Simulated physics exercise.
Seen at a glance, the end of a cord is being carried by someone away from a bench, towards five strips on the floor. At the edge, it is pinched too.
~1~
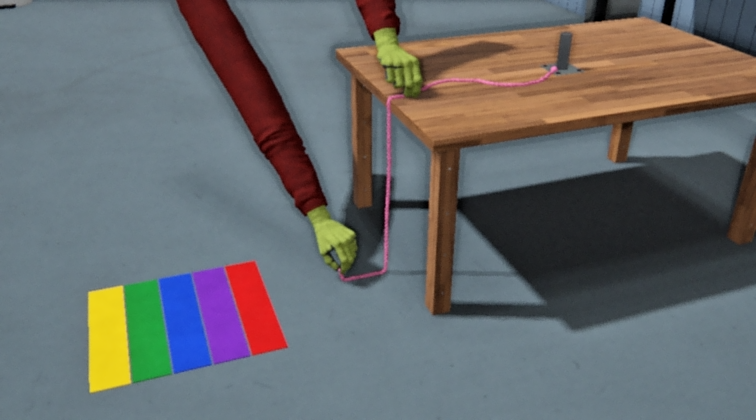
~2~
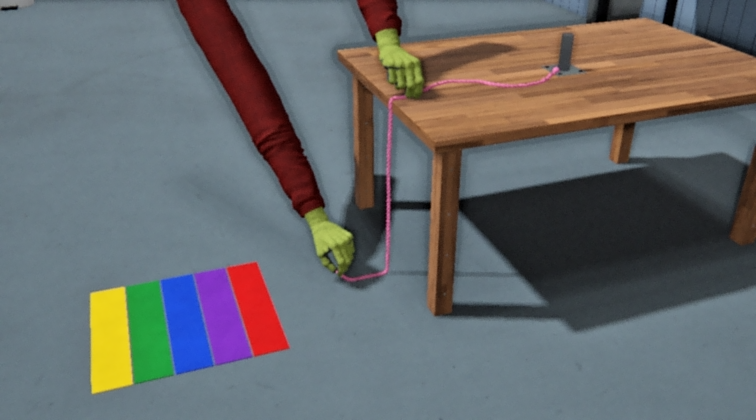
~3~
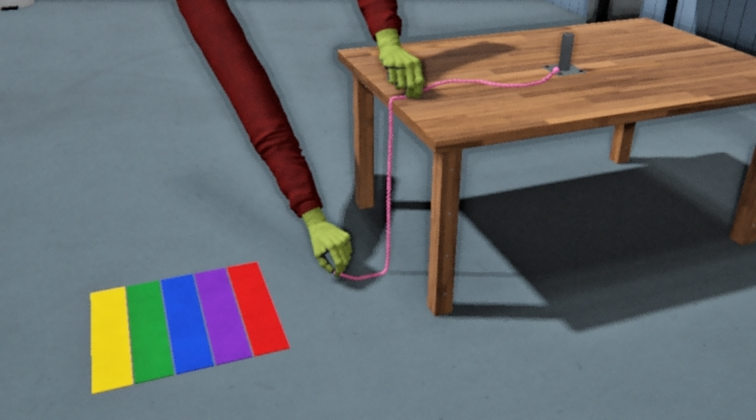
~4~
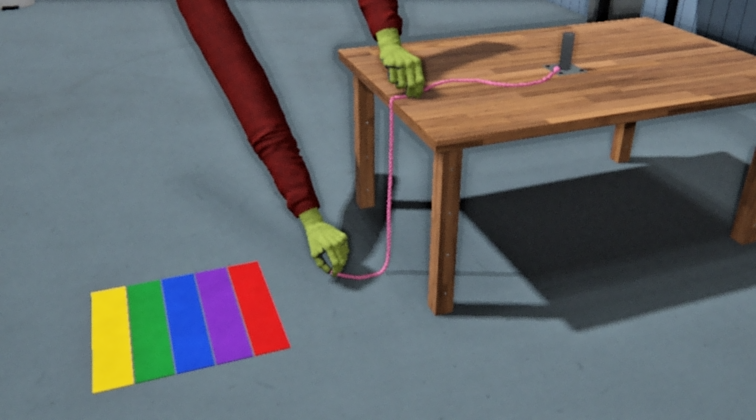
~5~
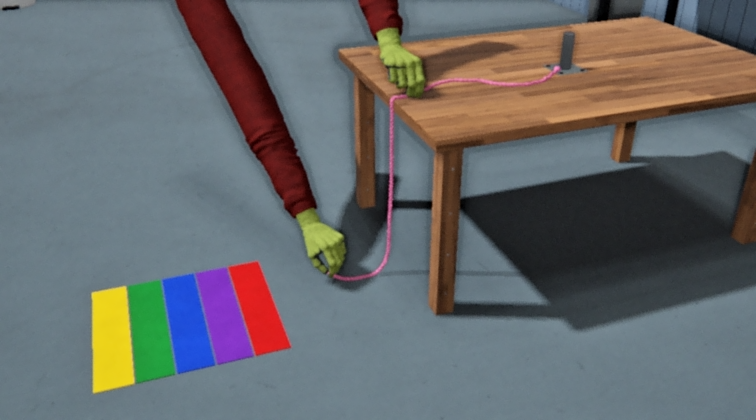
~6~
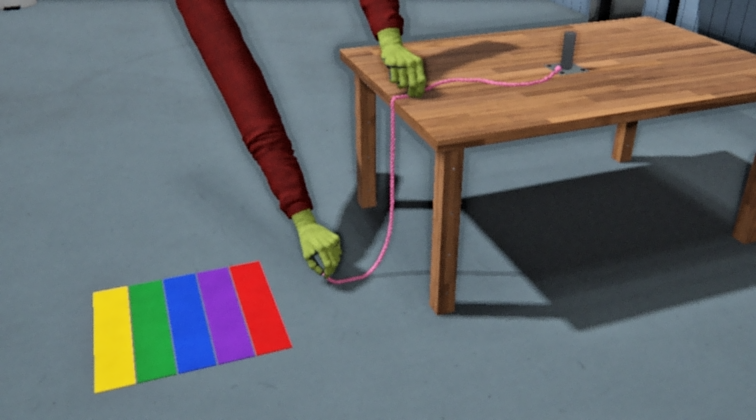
A green hand slowly draws the pink cord's end slightly left, toward the coloured strips.
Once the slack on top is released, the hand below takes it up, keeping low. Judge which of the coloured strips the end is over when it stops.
It is over the blue strip.
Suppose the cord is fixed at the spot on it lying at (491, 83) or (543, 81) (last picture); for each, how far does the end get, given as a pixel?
First try near (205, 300), second near (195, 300).
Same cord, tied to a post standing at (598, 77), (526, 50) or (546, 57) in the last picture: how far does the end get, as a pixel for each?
First (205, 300), then (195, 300), and last (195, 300).
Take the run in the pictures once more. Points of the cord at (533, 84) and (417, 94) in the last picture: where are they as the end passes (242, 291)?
Taking them in turn, (508, 76) and then (391, 104).
Soon after, end near (242, 291); over red.
After that, end near (205, 298); over purple.
At the stop, end near (183, 303); over blue. It halts on the blue strip.
